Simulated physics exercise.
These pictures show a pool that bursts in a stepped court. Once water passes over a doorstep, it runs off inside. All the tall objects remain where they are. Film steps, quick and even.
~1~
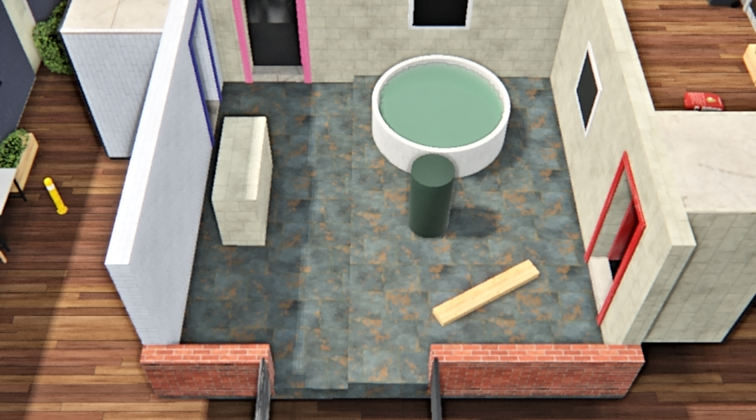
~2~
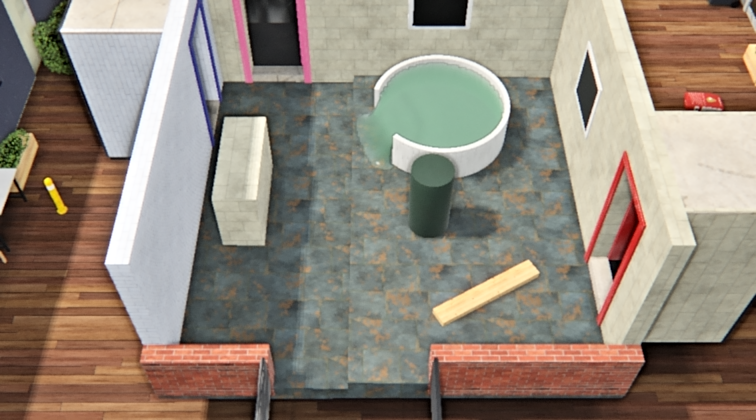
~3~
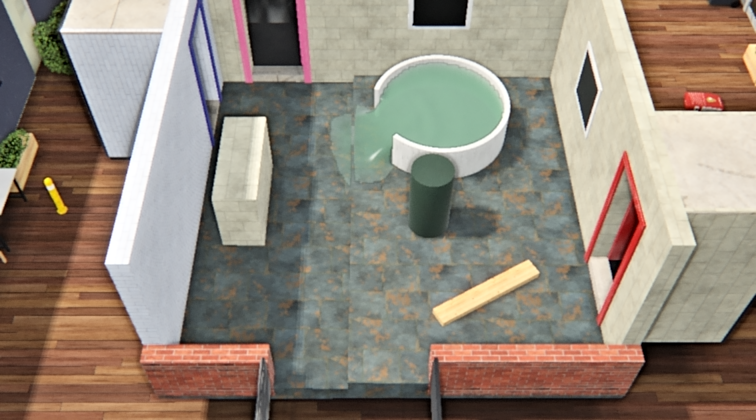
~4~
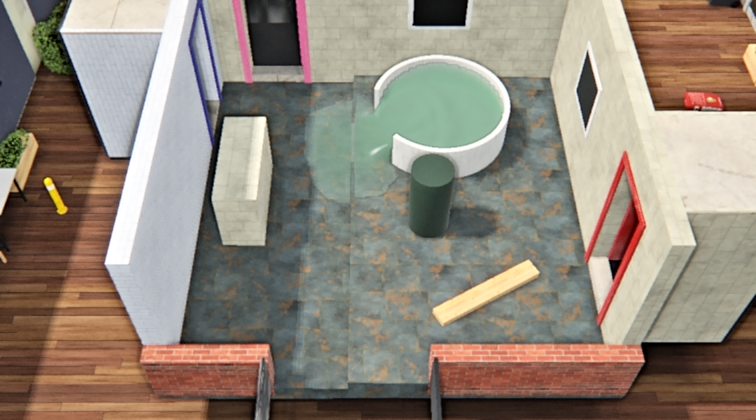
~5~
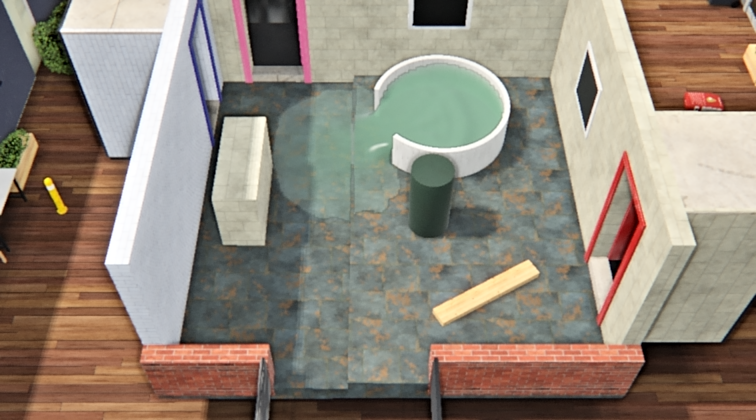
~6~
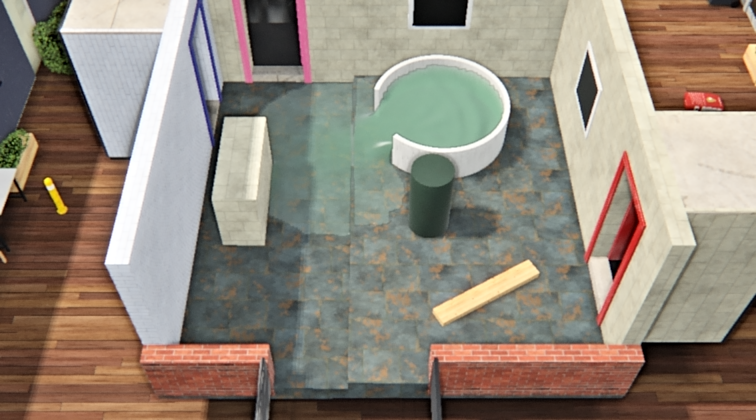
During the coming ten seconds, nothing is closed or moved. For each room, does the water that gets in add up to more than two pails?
One by one: The blue door passes two buckets. The pink door does not pass two buckets. The red door does not pass two buckets.
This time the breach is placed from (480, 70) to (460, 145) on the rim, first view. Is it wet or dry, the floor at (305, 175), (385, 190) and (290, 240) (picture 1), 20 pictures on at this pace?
So that's left bare for the first, left bare for the second and left bare for the third.
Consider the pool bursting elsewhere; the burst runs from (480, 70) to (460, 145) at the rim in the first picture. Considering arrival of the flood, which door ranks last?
I'd say the blue door.
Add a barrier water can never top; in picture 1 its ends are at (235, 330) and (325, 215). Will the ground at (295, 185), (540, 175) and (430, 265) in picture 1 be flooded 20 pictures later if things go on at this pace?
In turn: Under water, not flooded, no water.
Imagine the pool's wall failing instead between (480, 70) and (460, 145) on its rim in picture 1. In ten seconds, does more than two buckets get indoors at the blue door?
Then: The blue door falls short.
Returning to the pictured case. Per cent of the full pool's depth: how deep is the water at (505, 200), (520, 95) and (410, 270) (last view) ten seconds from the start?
0, 0 and 0 per cent, roughly.
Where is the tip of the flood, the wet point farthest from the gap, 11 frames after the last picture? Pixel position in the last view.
Somewhere near (218, 371).
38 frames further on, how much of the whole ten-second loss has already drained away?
Near 70 in a hundred.
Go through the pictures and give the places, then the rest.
The round pool at (441, 105) is whole and still, in the first frame.
The front is at (389, 166), out from the gap at (379, 134), in the second frame.
Water pours out at (379, 134) and has run to (337, 120), in the third frame.
Water pours out at (379, 135) and has run to (312, 120), in the fourth frame.
The front is at (284, 187), out from the gap at (379, 135), in the fifth frame.
The front is at (270, 211), out from the gap at (379, 134), in the sixth frame.
A moment on, water covers 30 % of the floor; the blue door under two buckets in, the pink door wet at the sill, nothing in, the red door not reached.
Next, water covers 40 % of the floor; the blue door over two buckets in, the pink door wet at the sill, nothing in, the red door not reached.
Then, water covers 45 % of the floor; the blue door far over two buckets in, the pink door wet at the sill, nothing in, the red door not reached.
Later, water covers 45 % of the floor; the blue door far over two buckets in, the pink door wet at the sill, nothing in, the red door not reached.
In the end, water covers 45 % of the floor; the blue door far over two buckets in, the pink door wet at the sill, nothing in, the red door not reached.
